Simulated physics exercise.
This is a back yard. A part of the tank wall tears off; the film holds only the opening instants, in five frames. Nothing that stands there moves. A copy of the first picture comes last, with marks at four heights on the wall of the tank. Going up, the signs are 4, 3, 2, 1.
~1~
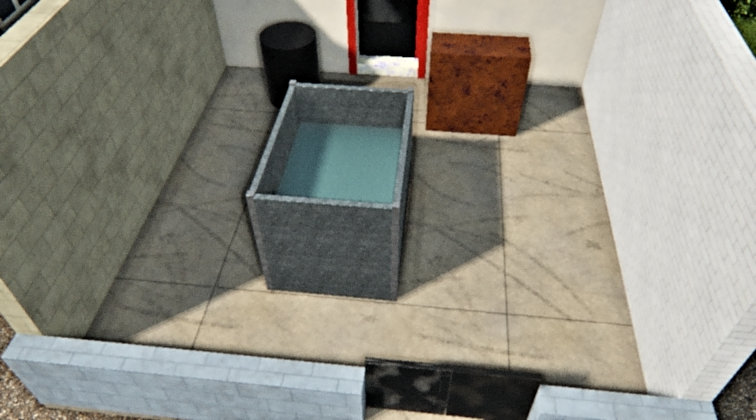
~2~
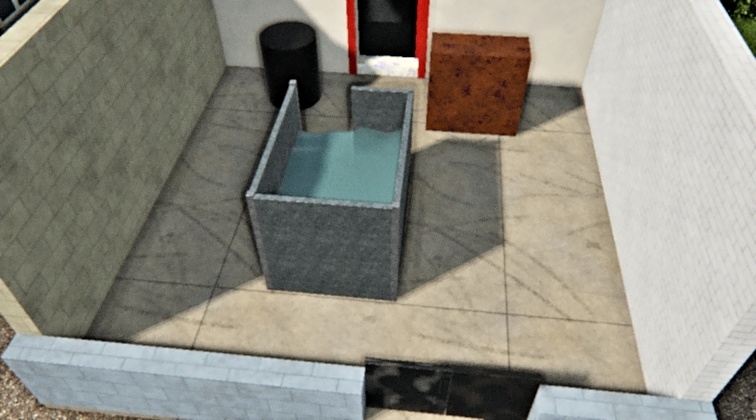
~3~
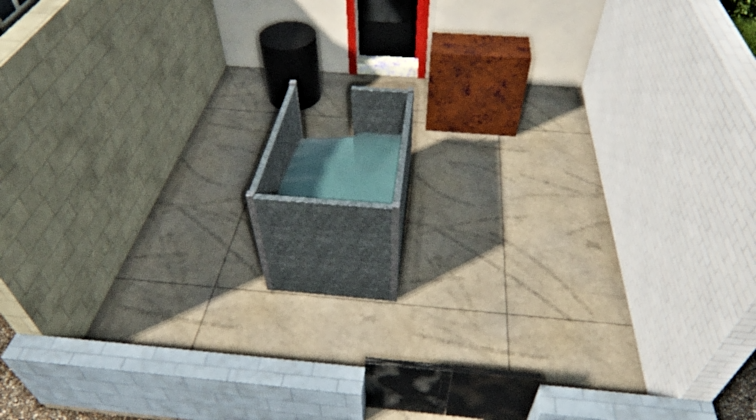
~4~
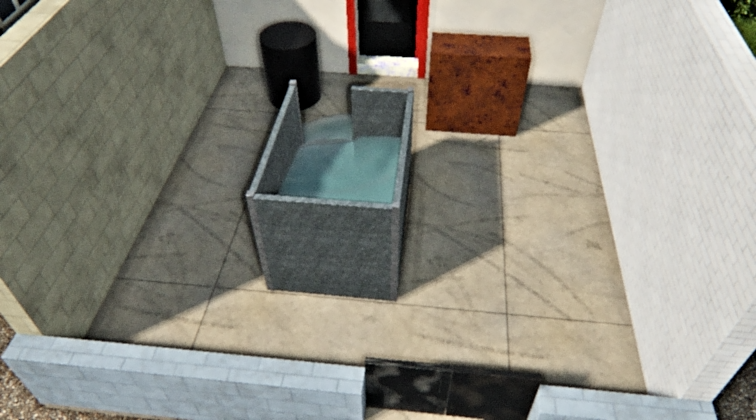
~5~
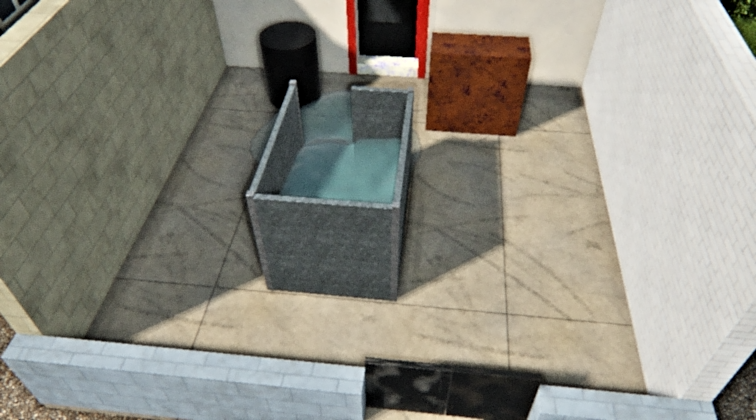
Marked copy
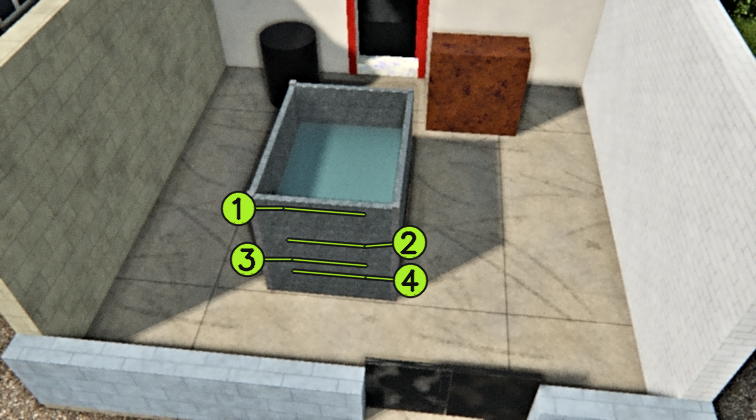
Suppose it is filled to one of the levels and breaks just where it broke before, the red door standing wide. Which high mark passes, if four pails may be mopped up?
I would pick level 3.
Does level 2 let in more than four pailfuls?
Yes, it does.
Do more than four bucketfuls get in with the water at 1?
Yes, that goes wrong.
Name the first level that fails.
Level 2.
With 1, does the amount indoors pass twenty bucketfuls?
Yes, clearly.
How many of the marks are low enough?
Two.
On the marked copy, 1 at (323, 211); 2 at (326, 243); 3 at (328, 262); 4 at (329, 274); from the bottom up 4, 3, 2, 1.
For level 1, dozens of bucketfuls pour in.
For level 2, about 11 bucketfuls get in.
For level 3, a bucket or two gets in.
For level 4, nothing gets over.
